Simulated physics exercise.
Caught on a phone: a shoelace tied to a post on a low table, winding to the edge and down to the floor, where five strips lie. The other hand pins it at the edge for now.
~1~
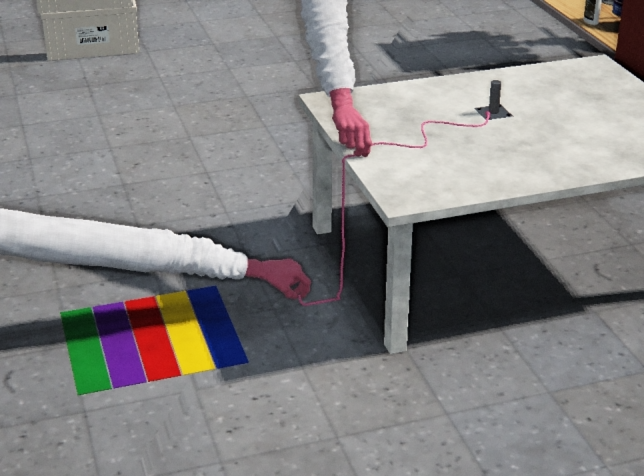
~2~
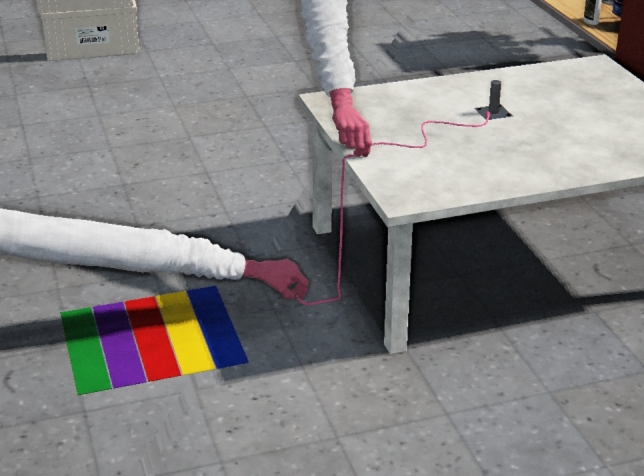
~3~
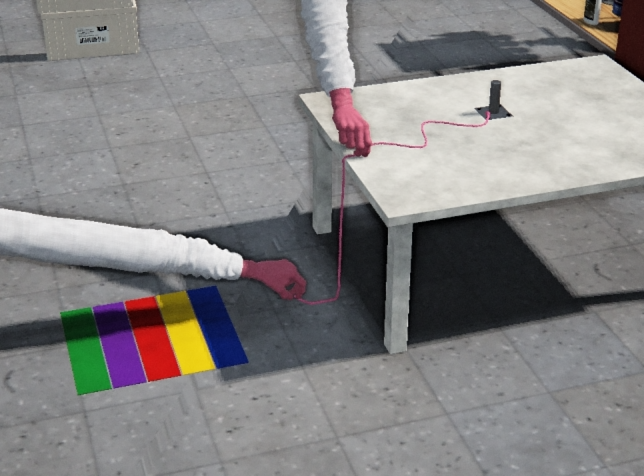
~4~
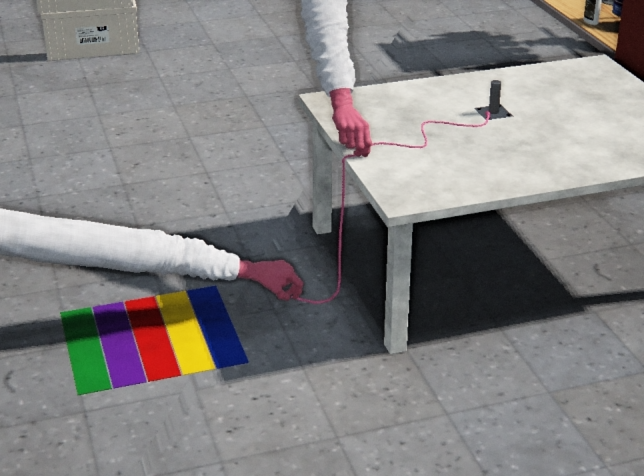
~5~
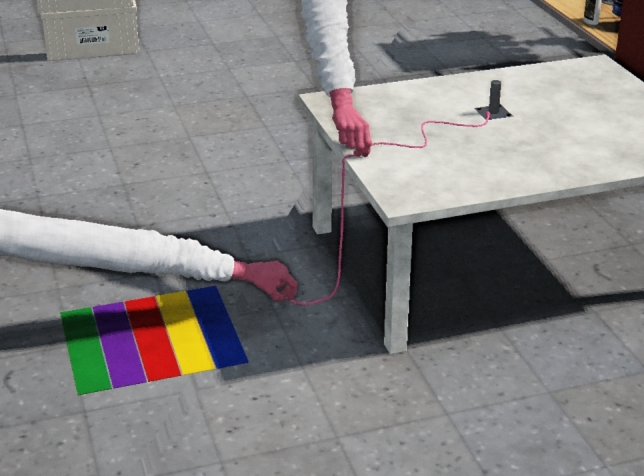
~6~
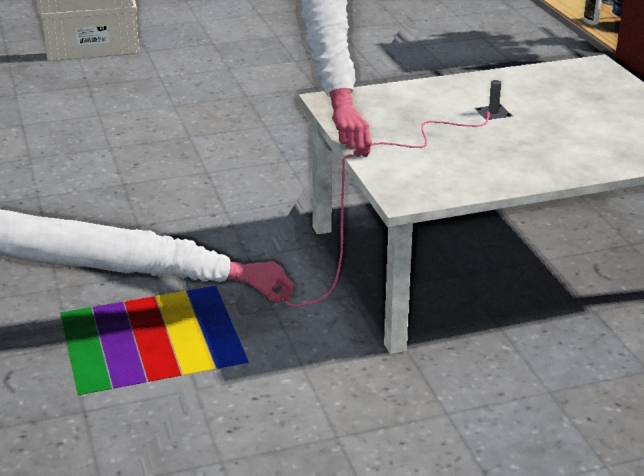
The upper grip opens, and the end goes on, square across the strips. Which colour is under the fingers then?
The end stops over the purple strip.
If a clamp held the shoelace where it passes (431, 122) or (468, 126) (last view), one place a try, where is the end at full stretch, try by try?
Try by try, around (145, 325) and (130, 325).
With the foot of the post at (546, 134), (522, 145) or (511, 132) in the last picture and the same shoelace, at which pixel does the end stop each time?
In that order: (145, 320), (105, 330) and (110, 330).
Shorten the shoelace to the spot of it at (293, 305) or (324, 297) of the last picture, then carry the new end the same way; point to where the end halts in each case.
The places are (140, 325) and (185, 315).
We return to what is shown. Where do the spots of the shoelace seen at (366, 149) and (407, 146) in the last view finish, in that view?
The first at (311, 174), the second at (351, 148).
Soon after, end near (173, 318); over yellow.
Then, end near (137, 324); over red.
At full stretch, end near (116, 328); over purple. It gets as far as the purple strip.
